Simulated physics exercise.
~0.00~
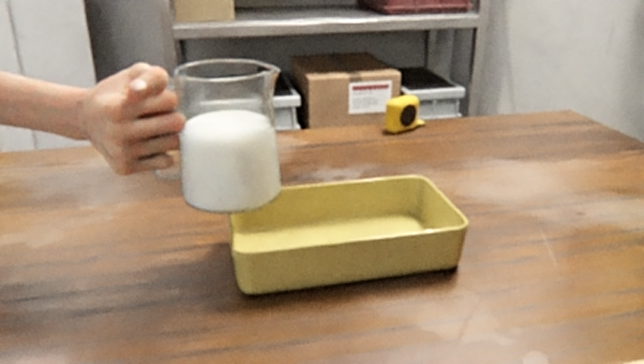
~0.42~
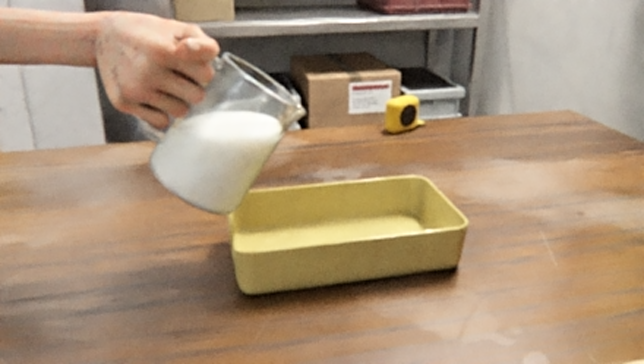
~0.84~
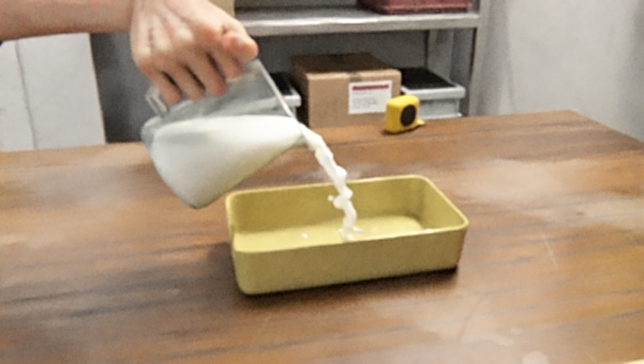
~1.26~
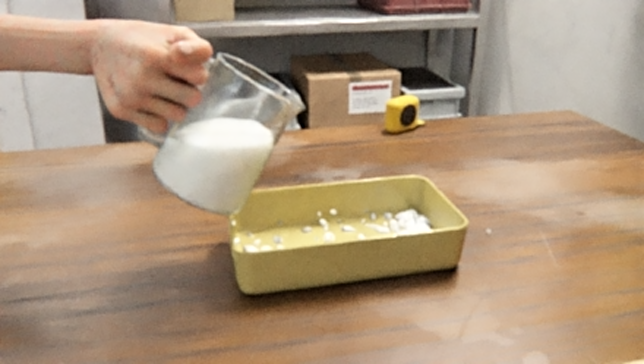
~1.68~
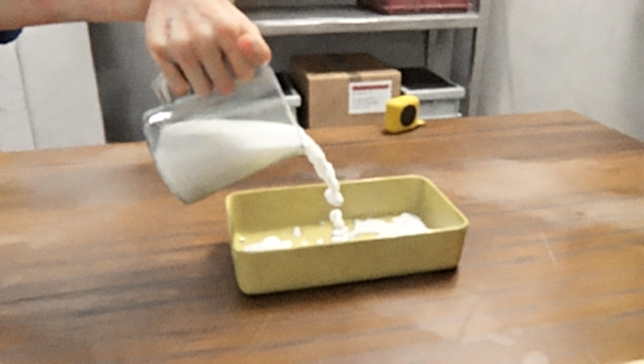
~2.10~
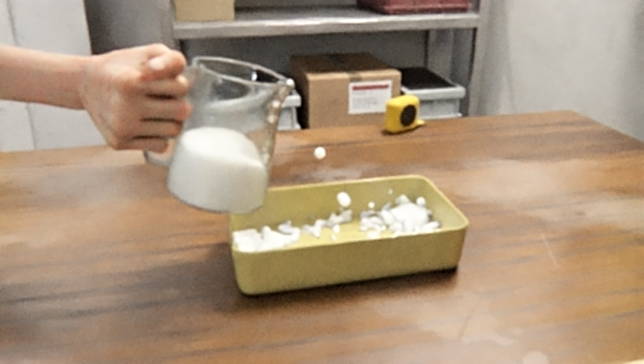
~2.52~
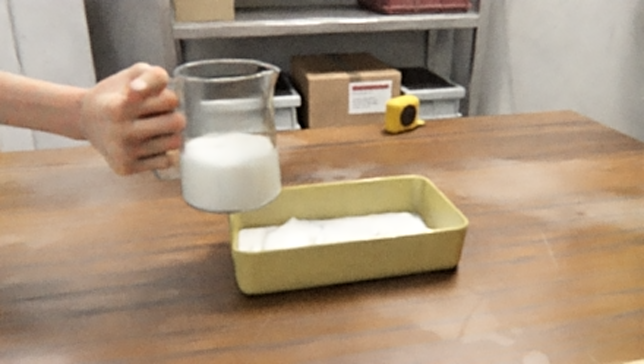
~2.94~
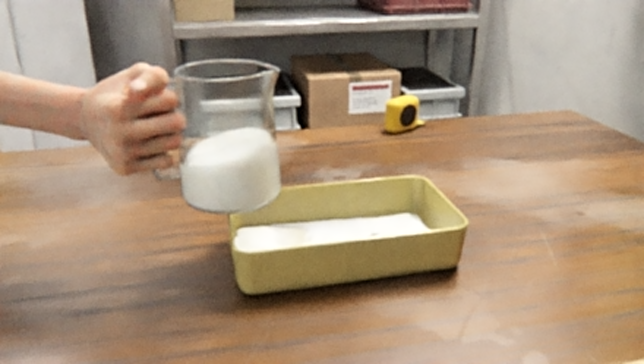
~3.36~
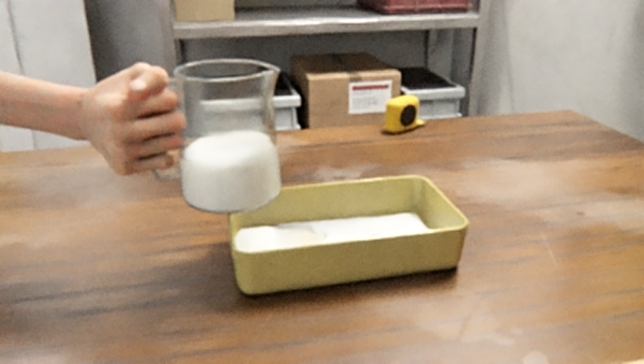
A hand tips a glass pitcher twice, pouring white liquid into a yellow dish, then levels it.
